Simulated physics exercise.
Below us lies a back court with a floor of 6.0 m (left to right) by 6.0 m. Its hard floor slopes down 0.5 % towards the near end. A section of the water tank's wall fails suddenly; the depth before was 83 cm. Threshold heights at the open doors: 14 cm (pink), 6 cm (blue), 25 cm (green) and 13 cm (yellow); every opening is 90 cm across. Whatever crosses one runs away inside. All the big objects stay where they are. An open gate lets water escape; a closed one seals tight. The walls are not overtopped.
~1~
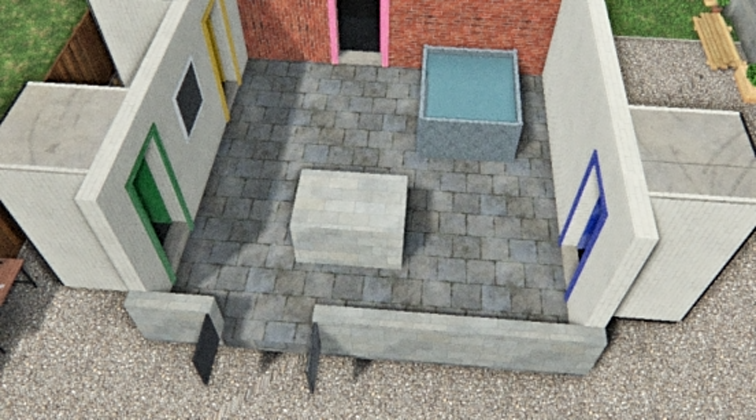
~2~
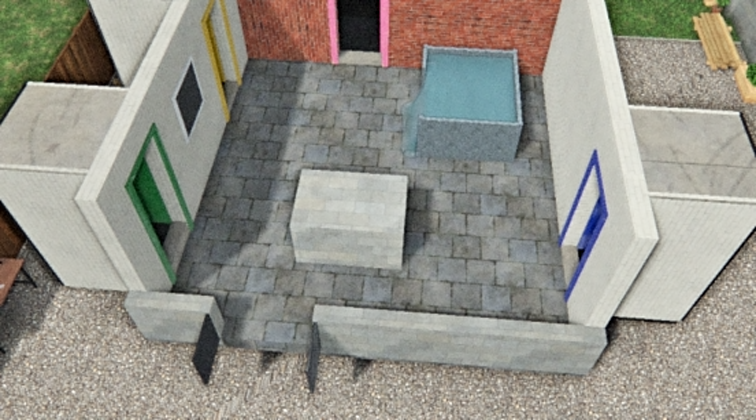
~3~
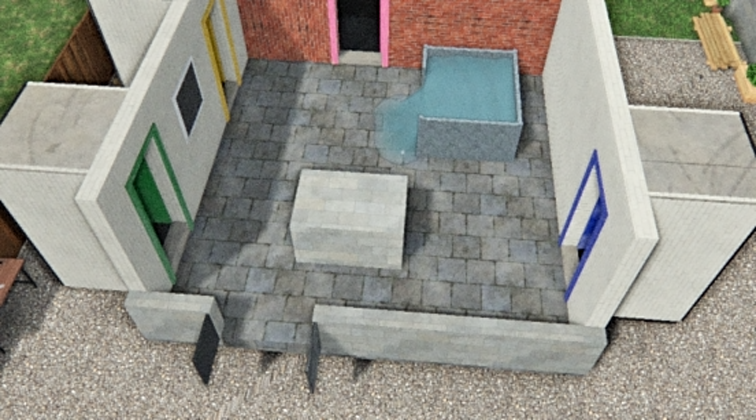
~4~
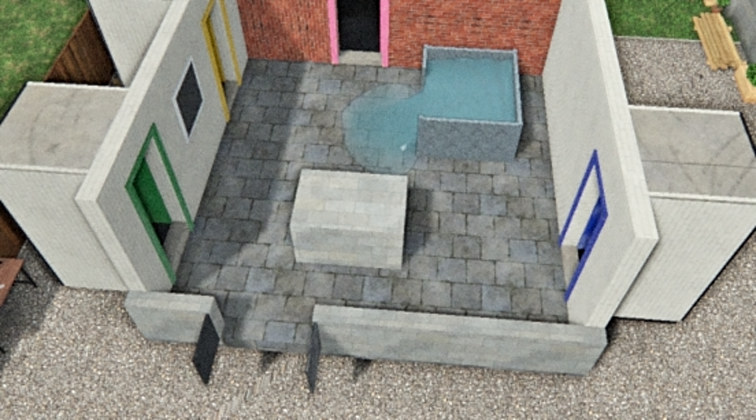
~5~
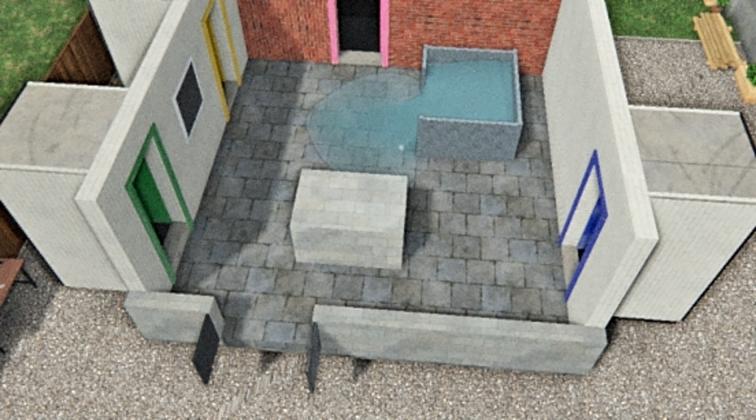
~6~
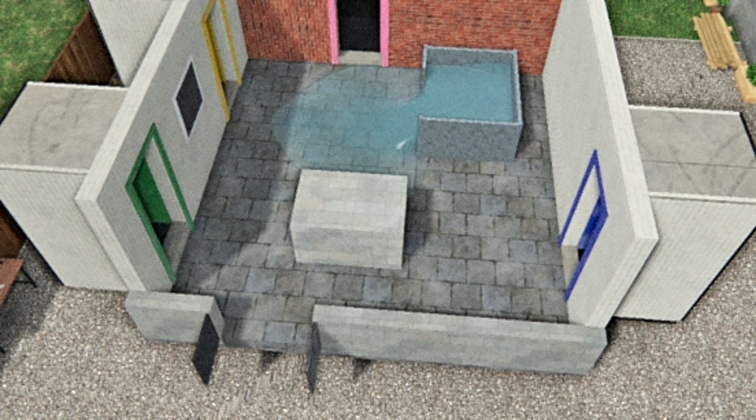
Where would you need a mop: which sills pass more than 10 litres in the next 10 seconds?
The water let in: At the pink door it keeps below the limit; at the blue door it does not reach the limit; at the green door it keeps below the limit; at the yellow door it passes the limit.
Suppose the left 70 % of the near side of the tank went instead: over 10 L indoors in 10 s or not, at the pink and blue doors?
Against that limit: Pink under, blue over.
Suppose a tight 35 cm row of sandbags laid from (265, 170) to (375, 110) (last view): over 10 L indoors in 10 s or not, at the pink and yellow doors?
Against that limit: Pink over, yellow under.
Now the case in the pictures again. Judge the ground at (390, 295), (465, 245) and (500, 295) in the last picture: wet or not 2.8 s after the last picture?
In turn: Still dry, dry, still dry.
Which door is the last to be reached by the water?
Last comes the blue one.
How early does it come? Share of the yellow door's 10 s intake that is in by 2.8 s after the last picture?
Some 95 per cent by then.
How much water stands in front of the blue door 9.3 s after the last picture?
About 6.0 cm.
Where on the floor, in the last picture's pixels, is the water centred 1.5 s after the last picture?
Around (351, 133).
Then, 0.7 s after the last picture water covers 40 % of the floor and is deepest (36 cm) near (409, 139); pink door 9 cm at the sill, 0 L in, blue door not reached, green door not reached, yellow door 23 cm at the sill, 27 L in.
Then, 1.5 s after the last picture water covers 45 % of the floor and is deepest (34 cm) near (237, 95); pink door 3 cm at the sill, 0 L in, blue door not reached, green door 21 cm at the sill, 0 L in, yellow door 31 cm at the sill, 105 L in.
Then, 2.8 s after the last picture water covers 55 % of the floor and is deepest (28 cm) near (163, 317); pink door 6 cm at the sill, 0 L in, blue door not reached, green door 11 cm at the sill, 0 L in, yellow door 18 cm at the sill, 180 L in.
Then, 5.3 s after the last picture water covers 75 % of the floor and is deepest (16 cm) near (163, 317); pink door 7 cm at the sill, 0 L in, blue door not reached, green door 11 cm at the sill, 0 L in, yellow door 10 cm at the sill, 189 L in.
Then, 9.3 s after the last picture water covers 100 % of the floor and is deepest (10 cm) near (549, 163); pink door 4 cm at the sill, 0 L in, blue door 6 cm at the sill, 3 L in, green door 9 cm at the sill, 0 L in, yellow door 5 cm at the sill, 189 L in.
